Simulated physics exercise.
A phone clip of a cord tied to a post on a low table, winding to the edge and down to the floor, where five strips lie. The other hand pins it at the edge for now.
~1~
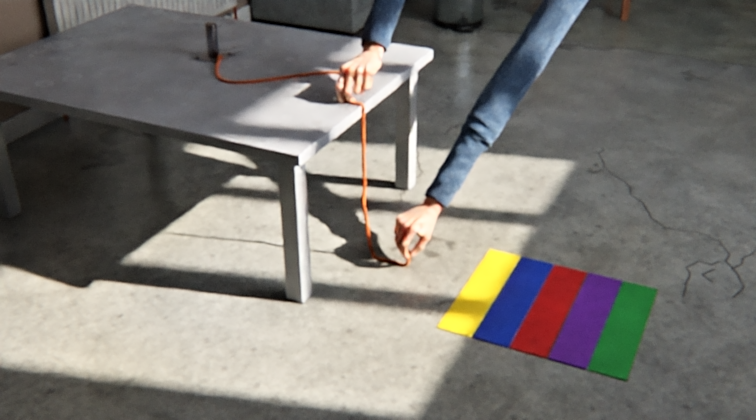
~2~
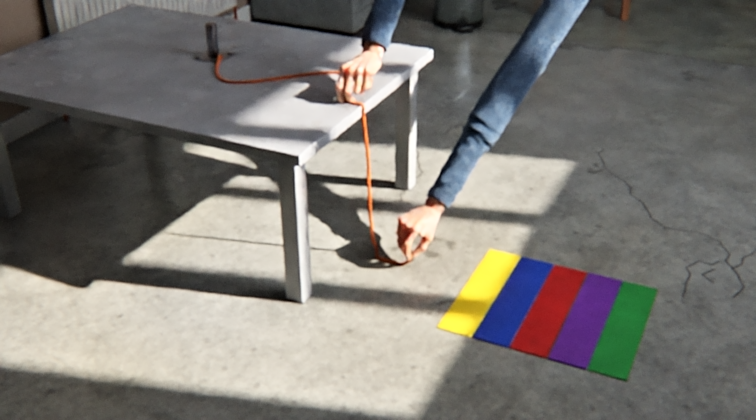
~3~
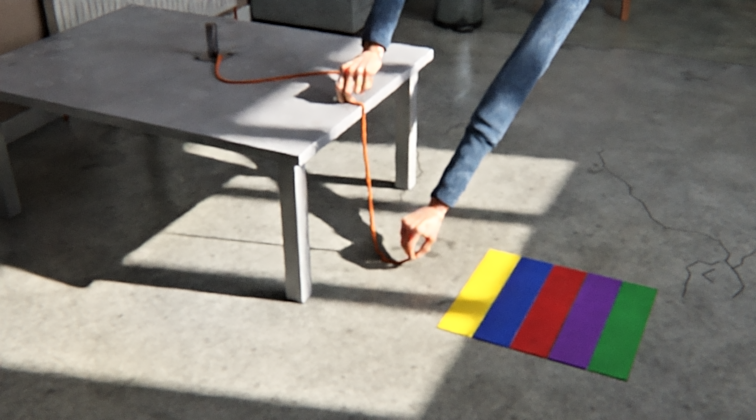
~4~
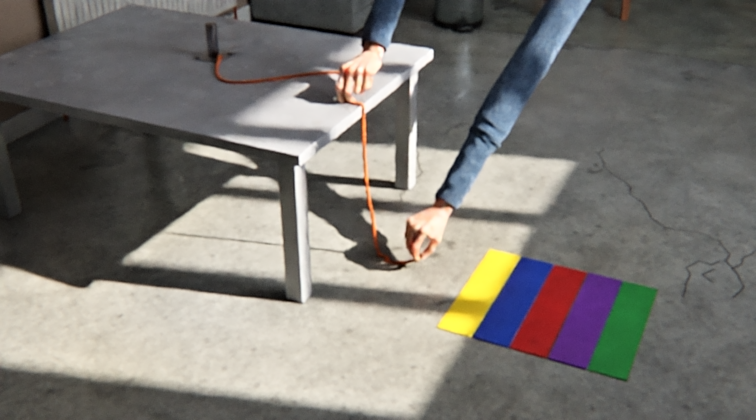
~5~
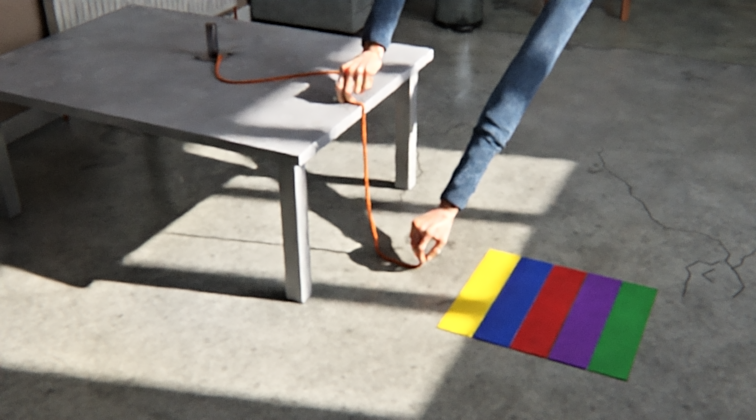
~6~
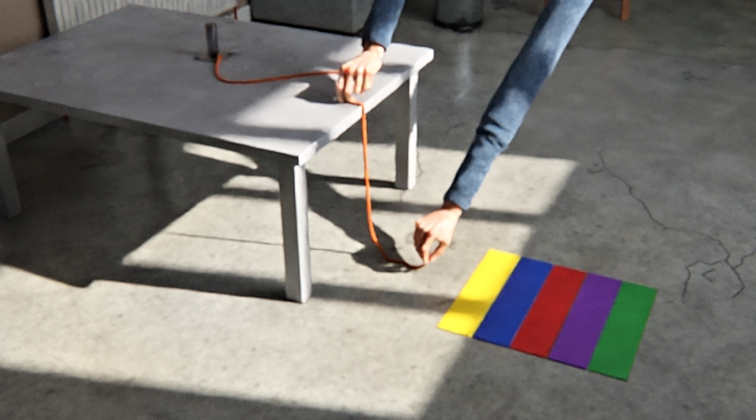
The video shows an orange cord running from a post across a low table and down to the floor, one hand pinning it at the edge while another slowly draws its end slightly right, near five coloured strips.
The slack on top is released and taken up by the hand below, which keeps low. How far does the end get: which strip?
It gets as far as the green strip.
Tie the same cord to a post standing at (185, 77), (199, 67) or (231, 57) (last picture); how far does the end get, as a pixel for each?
Try by try, around (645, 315), (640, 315) and (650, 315).
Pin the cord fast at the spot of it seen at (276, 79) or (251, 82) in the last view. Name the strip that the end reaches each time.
One after the other, purple; purple.
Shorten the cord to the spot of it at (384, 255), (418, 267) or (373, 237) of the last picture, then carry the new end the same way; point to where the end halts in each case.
Near (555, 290), (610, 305) and (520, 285).
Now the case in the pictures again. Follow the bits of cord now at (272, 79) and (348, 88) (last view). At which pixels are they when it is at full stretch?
Near (309, 81) and (401, 125).
Soon after, end near (575, 297); over purple.
After that, end near (612, 306); over green.
At the stop, end near (632, 311); over green. The green one.
